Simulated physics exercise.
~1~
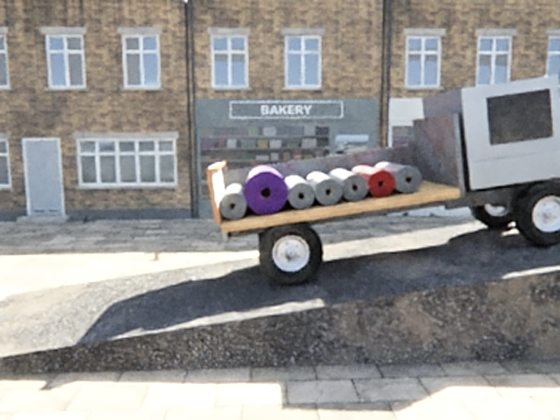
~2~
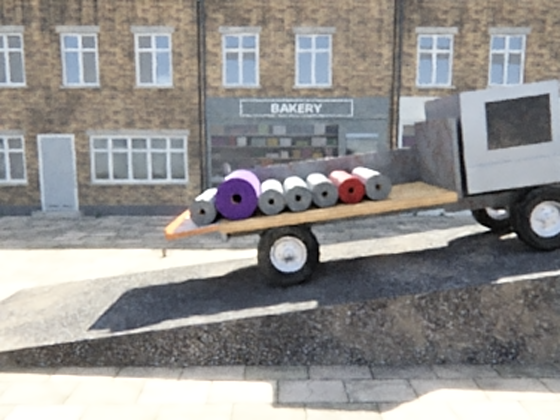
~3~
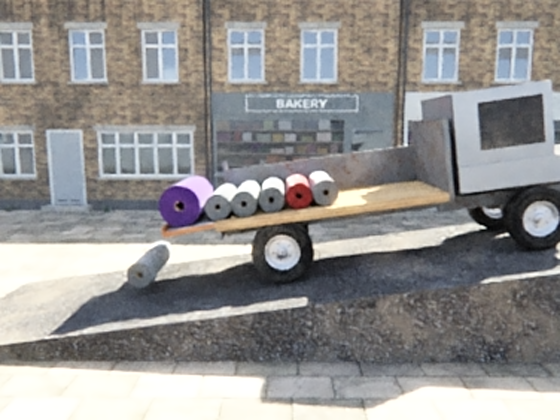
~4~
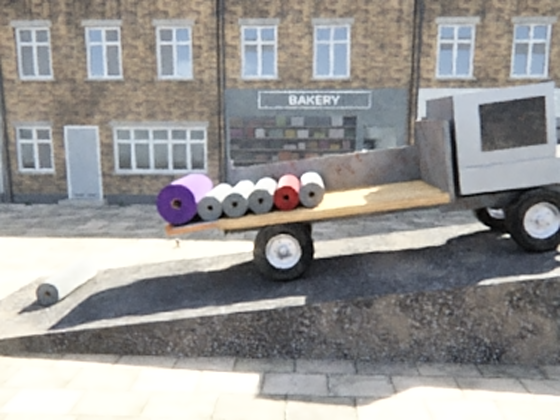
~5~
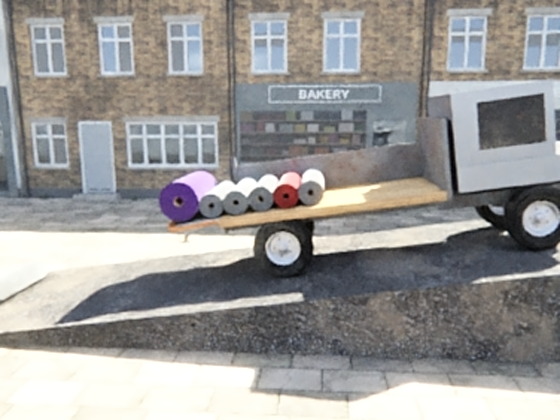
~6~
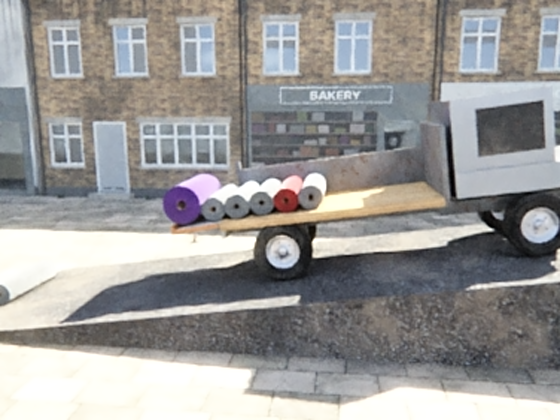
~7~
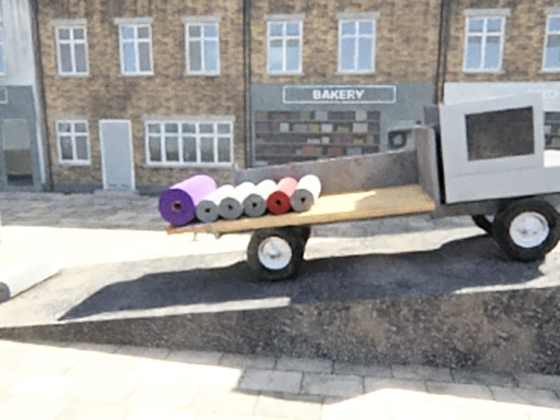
We see a truck parked nose-up on a ramp outside a bakery as its tailgate drops and its rolls shift left. A grey one falls off and rolls down the slope, while the purple one stops on the lowered tailgate and the red one settles on the bed among grey rolls.
